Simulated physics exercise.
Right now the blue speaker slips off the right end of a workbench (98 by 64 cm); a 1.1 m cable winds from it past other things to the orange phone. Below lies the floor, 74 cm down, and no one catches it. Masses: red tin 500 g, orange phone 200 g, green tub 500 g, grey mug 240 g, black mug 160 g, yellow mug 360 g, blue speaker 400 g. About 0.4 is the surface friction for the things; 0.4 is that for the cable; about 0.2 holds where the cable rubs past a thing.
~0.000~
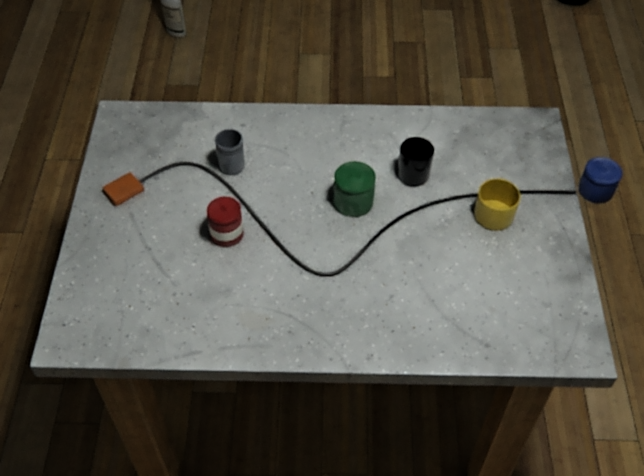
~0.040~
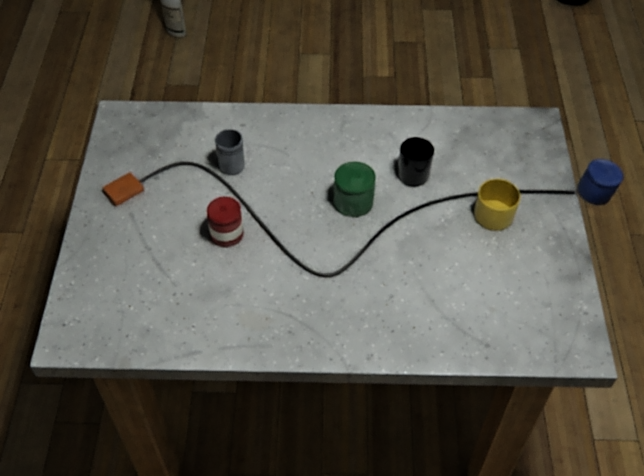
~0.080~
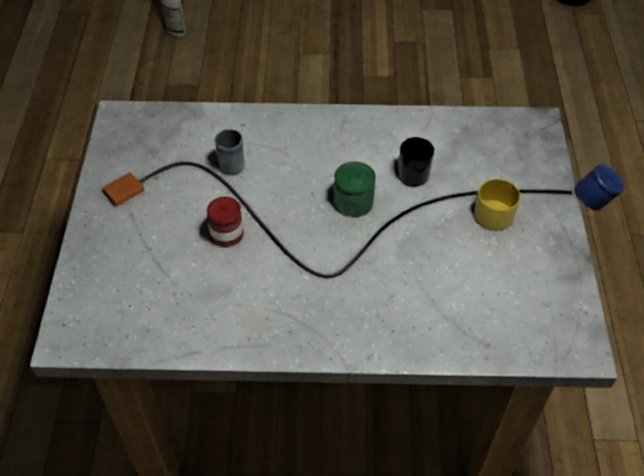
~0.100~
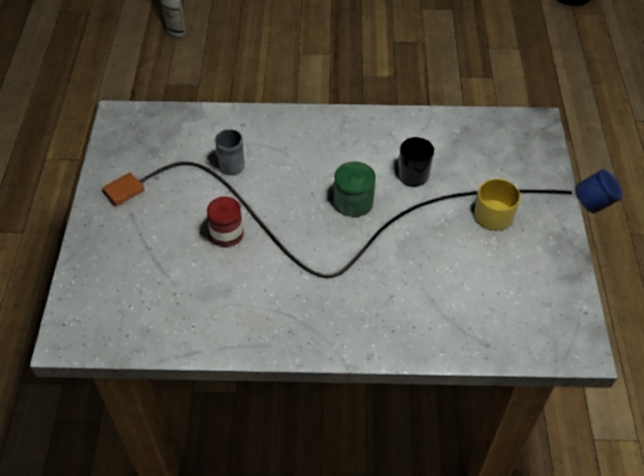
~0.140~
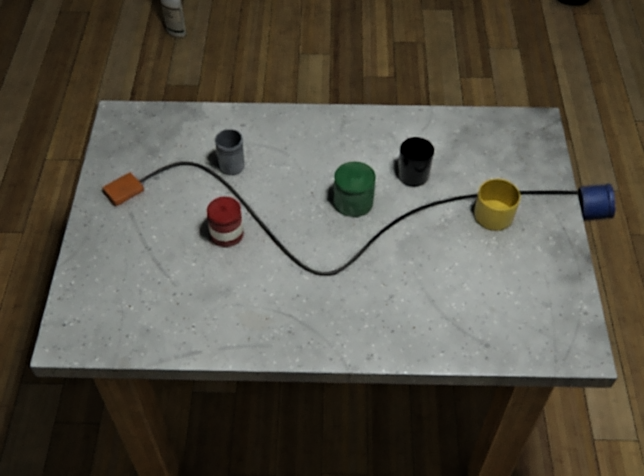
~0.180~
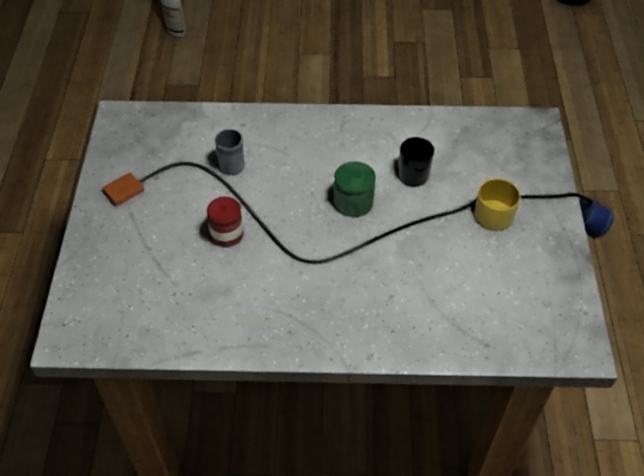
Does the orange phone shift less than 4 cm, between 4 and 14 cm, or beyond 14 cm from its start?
Outcome: A big shift.
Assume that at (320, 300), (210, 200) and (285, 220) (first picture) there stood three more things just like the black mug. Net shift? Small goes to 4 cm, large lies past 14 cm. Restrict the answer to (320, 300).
Slight.
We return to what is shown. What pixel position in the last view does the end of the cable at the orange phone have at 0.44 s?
You'll find it near pixel (210, 219).
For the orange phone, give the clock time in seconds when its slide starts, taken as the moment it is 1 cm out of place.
The orange phone gets there at 0.30 seconds.
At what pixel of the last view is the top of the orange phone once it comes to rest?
Rest point, last frame: Approx. (357, 222).
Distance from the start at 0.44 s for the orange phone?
Approx. shift - orange phone 15 cm.
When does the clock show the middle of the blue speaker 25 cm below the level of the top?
0.30 s.
At 0.4 s, the cable's tail end at (210, 219); orange phone 16 cm off its start, blue speaker over the edge.
At 0.7 s, the cable's tail end at (305, 188); orange phone 33 cm off its start, blue speaker over the edge.
At 0.9 s, the cable's tail end at (352, 220); orange phone 41 cm off its start at (335, 211), blue speaker over the edge, green tub 3 cm off its start at (370, 173).
At 1.2 s, the cable's tail end at (375, 224); orange phone 46 cm off its start, blue speaker over the edge, green tub 3 cm off its start.
At 2.4 s, the cable's tail end at (375, 224); orange phone 46 cm off its start at (357, 222), blue speaker over the edge, green tub 3 cm off its start at (372, 173).
